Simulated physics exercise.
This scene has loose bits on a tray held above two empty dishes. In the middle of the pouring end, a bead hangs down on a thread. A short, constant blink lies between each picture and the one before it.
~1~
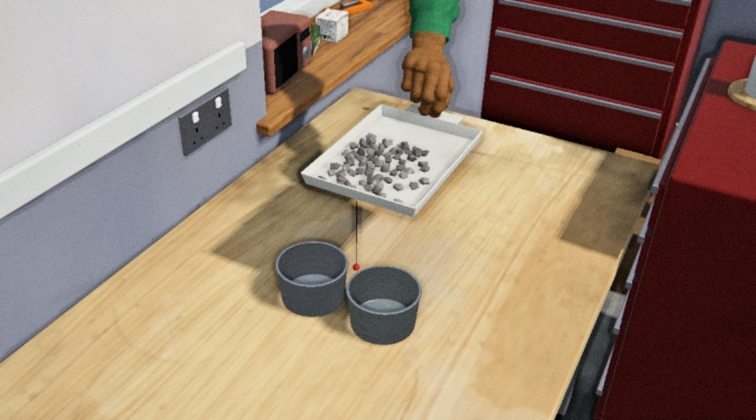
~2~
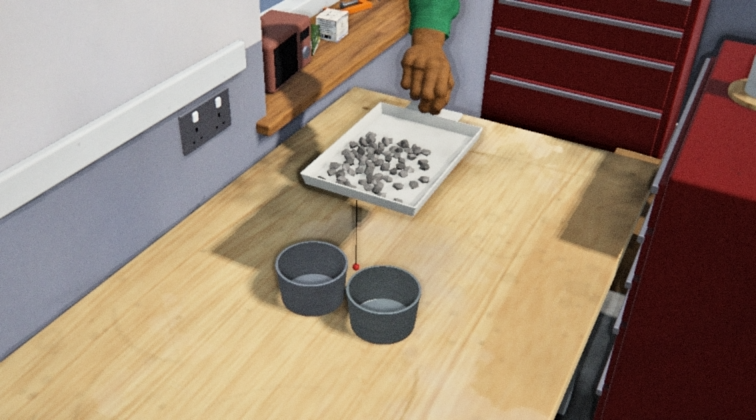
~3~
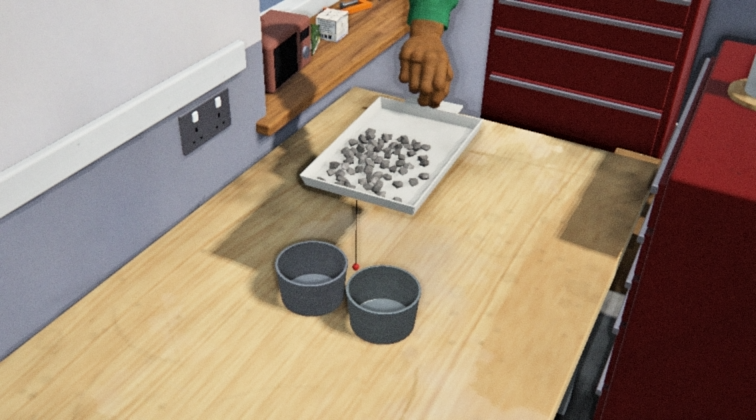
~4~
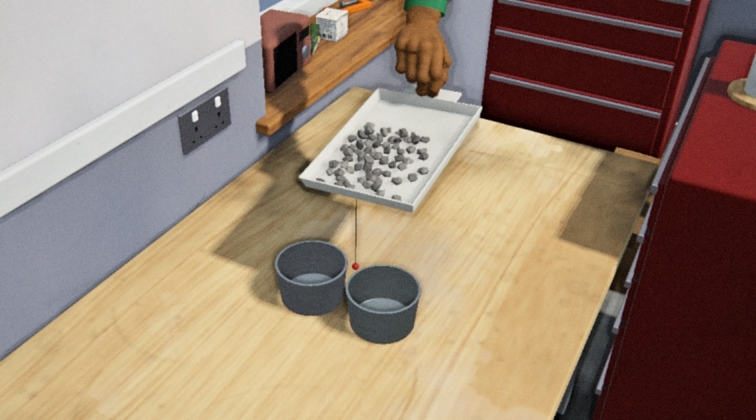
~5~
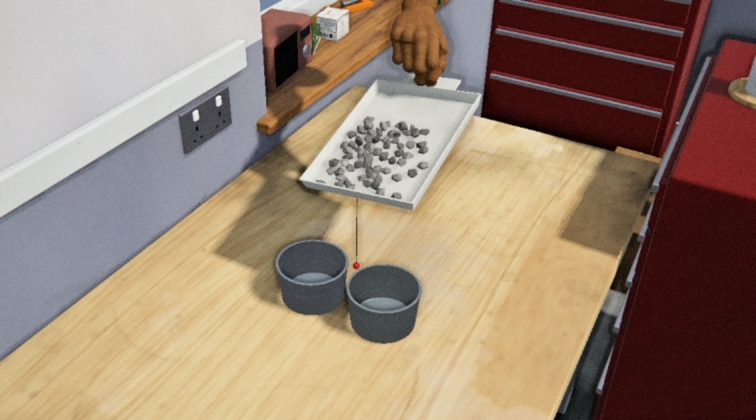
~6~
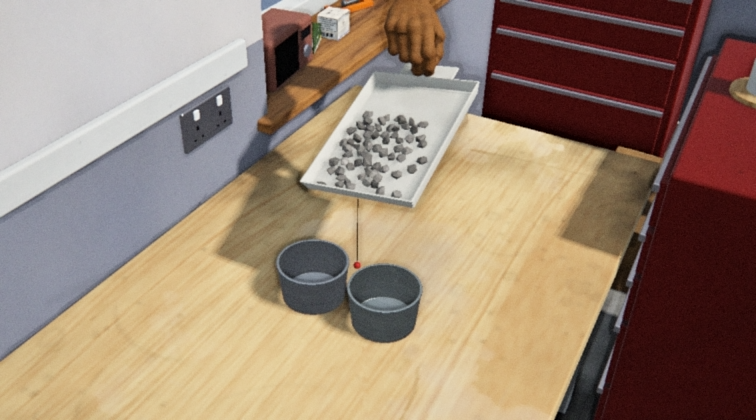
In this clip, a hand grips the far end of a white tray of grey gravel above two empty dark dishes, a red bead hanging between them, and gradually raises that end while the near edge tilts slightly down leftward.
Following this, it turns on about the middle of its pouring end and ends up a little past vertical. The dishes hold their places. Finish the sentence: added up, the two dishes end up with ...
... over half of it.
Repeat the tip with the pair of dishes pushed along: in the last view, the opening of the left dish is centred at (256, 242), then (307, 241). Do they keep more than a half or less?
Taking them in turn, it's beyond half and then short of half.
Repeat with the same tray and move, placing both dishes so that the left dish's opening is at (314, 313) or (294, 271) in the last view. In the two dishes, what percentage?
About 10 and 90 per cent.
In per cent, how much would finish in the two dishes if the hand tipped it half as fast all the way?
It would come out near 80 per cent.
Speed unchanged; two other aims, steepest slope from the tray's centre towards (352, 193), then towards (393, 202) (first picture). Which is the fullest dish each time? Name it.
It would be the left-side one to begin with, and after that the right-side one.
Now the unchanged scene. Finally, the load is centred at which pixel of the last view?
Resting centre, last picture - approx. (312, 291).
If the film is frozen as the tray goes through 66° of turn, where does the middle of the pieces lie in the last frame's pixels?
Look about (336, 168) in the last picture.
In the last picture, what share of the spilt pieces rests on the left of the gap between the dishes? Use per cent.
Near 100 per cent.
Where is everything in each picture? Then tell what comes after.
The first frame shows corners of the pouring end (306, 172) and (414, 206), level; middle of the load (379, 164), bits of gravel; left dish (294, 296); right dish (367, 324); bead on its thread (356, 267).
The second frame shows corners of the pouring end (306, 172) and (414, 205), level; middle of the load (379, 163).
The third frame shows corners of the pouring end (305, 174) and (413, 204), tipped barely, lowest at the left corner; middle of the load (379, 160).
The fourth frame shows corners of the pouring end (304, 176) and (411, 202), tipped a little, lowest at the left corner; middle of the load (378, 156).
The fifth frame shows corners of the pouring end (304, 177) and (411, 200), tipped clearly, lowest at the left corner; middle of the load (378, 152).
The sixth frame shows corners of the pouring end (305, 179) and (410, 198), tipped clearly, lowest at the left corner; middle of the load (377, 149); left dish (295, 294); right dish (367, 322).
Just after the last frame, tray tipped steeply; almost all on the tray; just a few in the air.
A moment on, tray tipped past a quarter turn; about a tenth on the tray; roughly two thirds in the left dish; about a tenth outside both; roughly a quarter in the air.
Further on, tray tipped past a quarter turn; the larger part in the left dish; roughly a quarter outside both.
When it is over, tray tipped past a quarter turn; not one in the right dish; the larger part in the left dish; roughly a quarter outside both.
